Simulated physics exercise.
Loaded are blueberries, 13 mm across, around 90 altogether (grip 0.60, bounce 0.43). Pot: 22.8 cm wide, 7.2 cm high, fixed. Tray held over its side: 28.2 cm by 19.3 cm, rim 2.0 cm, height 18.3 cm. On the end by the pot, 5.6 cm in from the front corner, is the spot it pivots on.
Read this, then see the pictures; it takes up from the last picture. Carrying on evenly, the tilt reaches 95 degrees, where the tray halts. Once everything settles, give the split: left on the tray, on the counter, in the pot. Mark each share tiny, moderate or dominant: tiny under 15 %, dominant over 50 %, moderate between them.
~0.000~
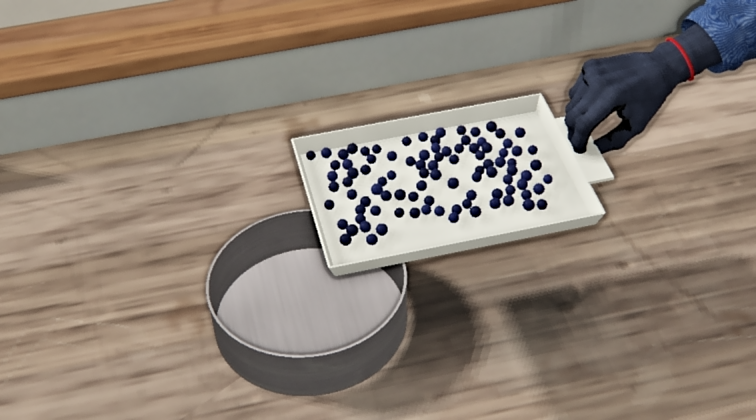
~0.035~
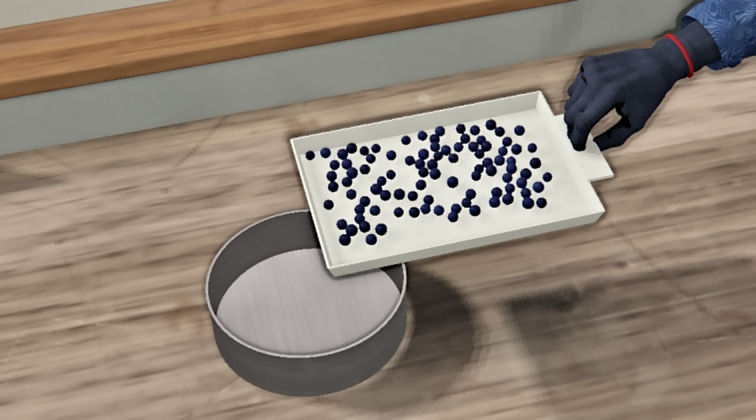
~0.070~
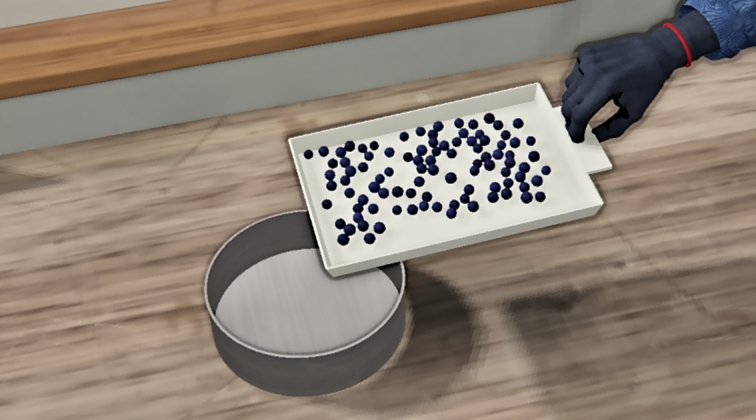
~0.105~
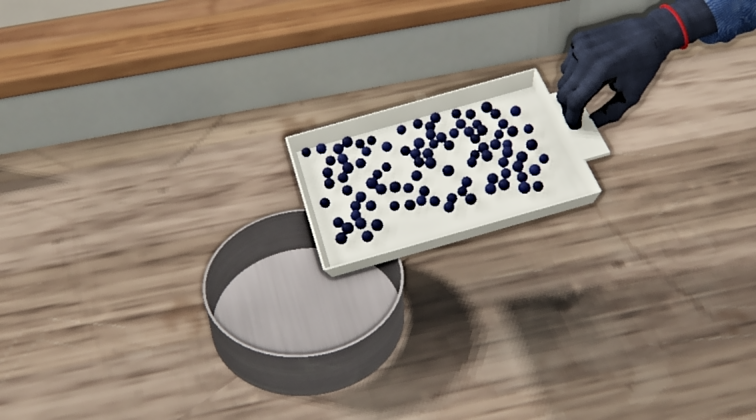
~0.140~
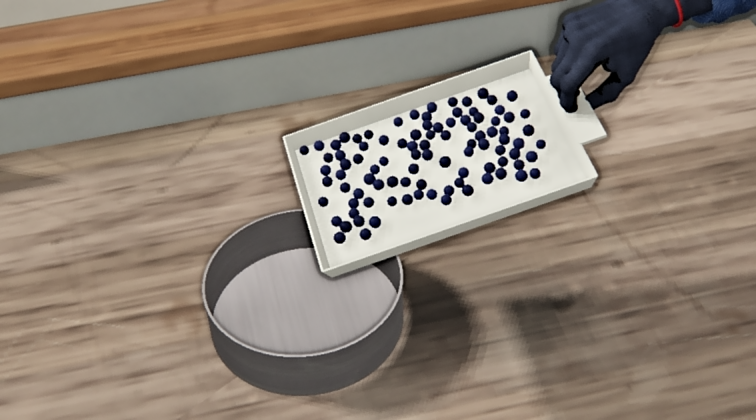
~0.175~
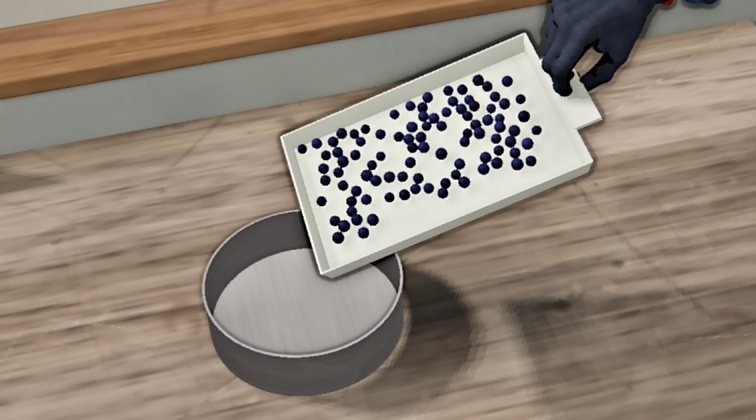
Tray: Tiny, counter: Moderate, pot: Dominant.
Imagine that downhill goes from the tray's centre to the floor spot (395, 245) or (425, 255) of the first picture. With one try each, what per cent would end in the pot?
The share comes to roughly 30 in a hundred, then roughly 20 in a hundred.
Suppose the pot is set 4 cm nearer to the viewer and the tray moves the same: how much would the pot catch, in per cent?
85 %.
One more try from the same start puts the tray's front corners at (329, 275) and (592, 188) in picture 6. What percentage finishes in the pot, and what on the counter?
Pot 25 % / counter 75 %.
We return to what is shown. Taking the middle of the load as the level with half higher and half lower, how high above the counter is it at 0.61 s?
Height: Around 20 cm.
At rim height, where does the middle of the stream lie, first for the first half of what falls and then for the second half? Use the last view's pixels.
(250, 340) first, (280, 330) later, roughly.
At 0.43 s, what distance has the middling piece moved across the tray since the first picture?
5 cm.
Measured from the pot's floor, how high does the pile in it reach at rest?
Some 2.0 cm up.
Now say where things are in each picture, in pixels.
Tray tilt 0 degrees, front corners at (334, 262) and (597, 210); middle of the pieces at (436, 175); pot at (306, 279), in the first frame.
Tray tilt 1 degrees, front corners at (333, 262) and (596, 208); middle of the pieces at (435, 174), in the second frame.
Tray tilt 3 degrees, front corners at (332, 263) and (595, 201), lowest corner left front; middle of the pieces at (433, 170), in the third frame.
Tray tilt 7 degrees, front corners at (329, 263) and (592, 188), lowest corner left front; middle of the pieces at (431, 163), in the fourth frame.
Tray tilt 12 degrees, front corners at (327, 265) and (589, 174), lowest corner left front; middle of the pieces at (428, 155), in the fifth frame.
Tray tilt 17 degrees, front corners at (326, 267) and (584, 159), lowest corner left front; middle of the pieces at (424, 147); pot at (302, 279). Its pace works out near 150 degrees a second, in the sixth frame.
Then, at 0.43 s, tilt 56 degrees; the tray holds 100 %, the pot 0 %.
Then, at 0.61 s, tilt 83 degrees; the tray holds 90 %, the pot 0 %.
Then, at 0.90 s, tilt 95 degrees; the tray holds 0 %, the pot 55 %.
By 1.8 s all is still; tray 0 %, counter 30 %, pot 70 %.
